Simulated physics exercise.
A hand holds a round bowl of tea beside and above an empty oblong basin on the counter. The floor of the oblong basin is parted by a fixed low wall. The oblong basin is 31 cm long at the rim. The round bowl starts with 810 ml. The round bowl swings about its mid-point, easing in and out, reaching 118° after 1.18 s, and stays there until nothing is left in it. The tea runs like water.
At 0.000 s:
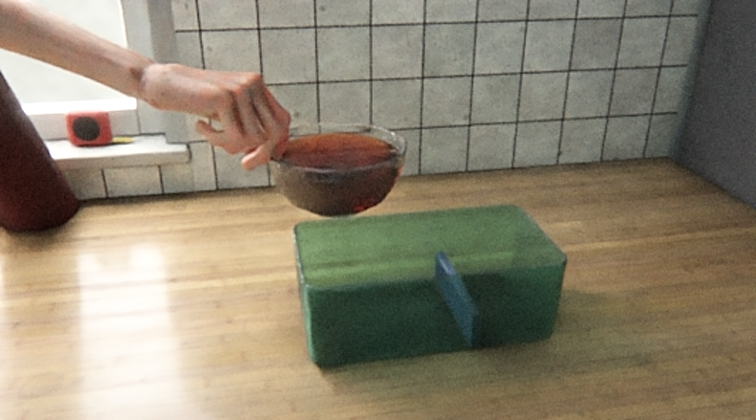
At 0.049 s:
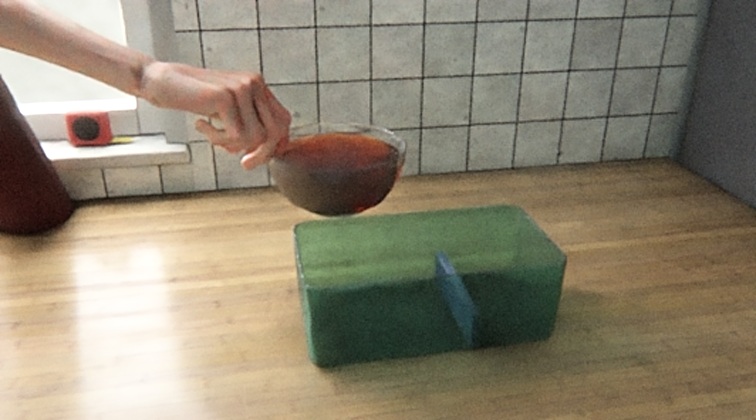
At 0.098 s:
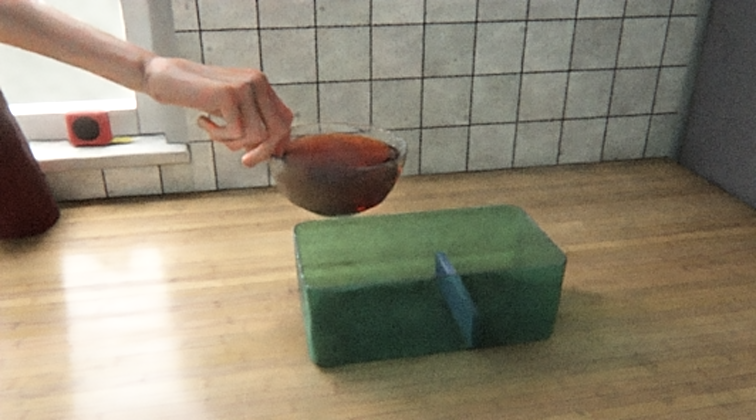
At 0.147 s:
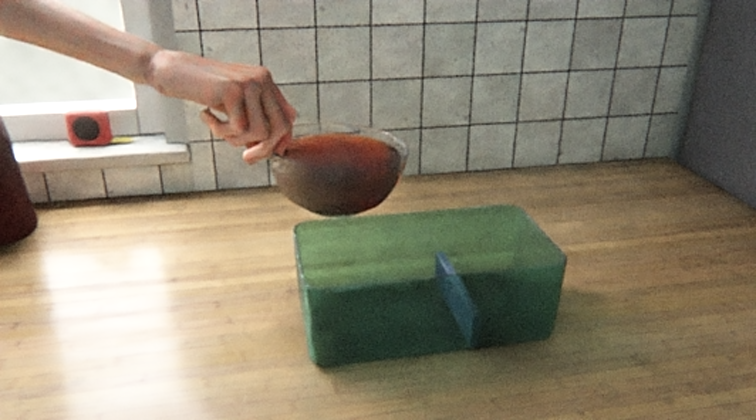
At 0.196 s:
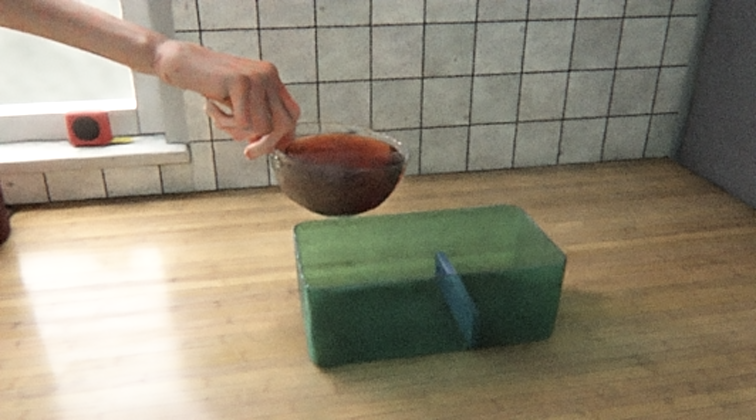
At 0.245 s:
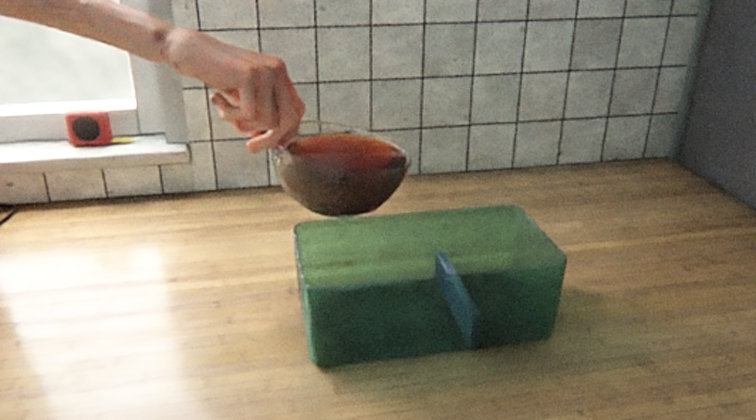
A hand held a clear round bowl of reddish-brown tea above a green oblong basin on a wooden counter, then slowly tilted it slightly to the right while a dark red object slid out of view at left.
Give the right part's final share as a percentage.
About 23 per cent.
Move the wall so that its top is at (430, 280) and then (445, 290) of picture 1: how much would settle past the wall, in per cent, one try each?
First 65, then 50 per cent.
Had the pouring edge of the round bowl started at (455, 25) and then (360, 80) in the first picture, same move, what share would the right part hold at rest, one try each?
First 75, then 5 per cent.
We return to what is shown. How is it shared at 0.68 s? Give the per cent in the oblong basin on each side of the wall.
Near 24 on the left, 16 on the right.
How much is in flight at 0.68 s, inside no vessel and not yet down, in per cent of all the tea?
Some 28 per cent.
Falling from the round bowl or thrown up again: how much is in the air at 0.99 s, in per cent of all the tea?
Near 2 in a hundred.
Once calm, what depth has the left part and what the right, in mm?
Some 20 mm on the left and 12 mm on the right.
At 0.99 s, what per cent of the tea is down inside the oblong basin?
Some 98 per cent.
Then, 0.68 s in, the tilt is 72° and 33 per cent is still to pour, 24 is left of the wall and 15 right of it.
Then, 0.99 s in, the tilt is 111° and 0 per cent is still to pour, 76 is left of the wall and 22 right of it.
Then, 1.32 s in, the tilt is 118° and 0 per cent is still to pour, 76 is left of the wall and 23 right of it.
Then, 1.68 s in, the tilt is 118° and 0 per cent is still to pour, 76 is left of the wall and 23 right of it.
Finally, 76 per cent lies left of the wall, 23 right of it and 1 outside.
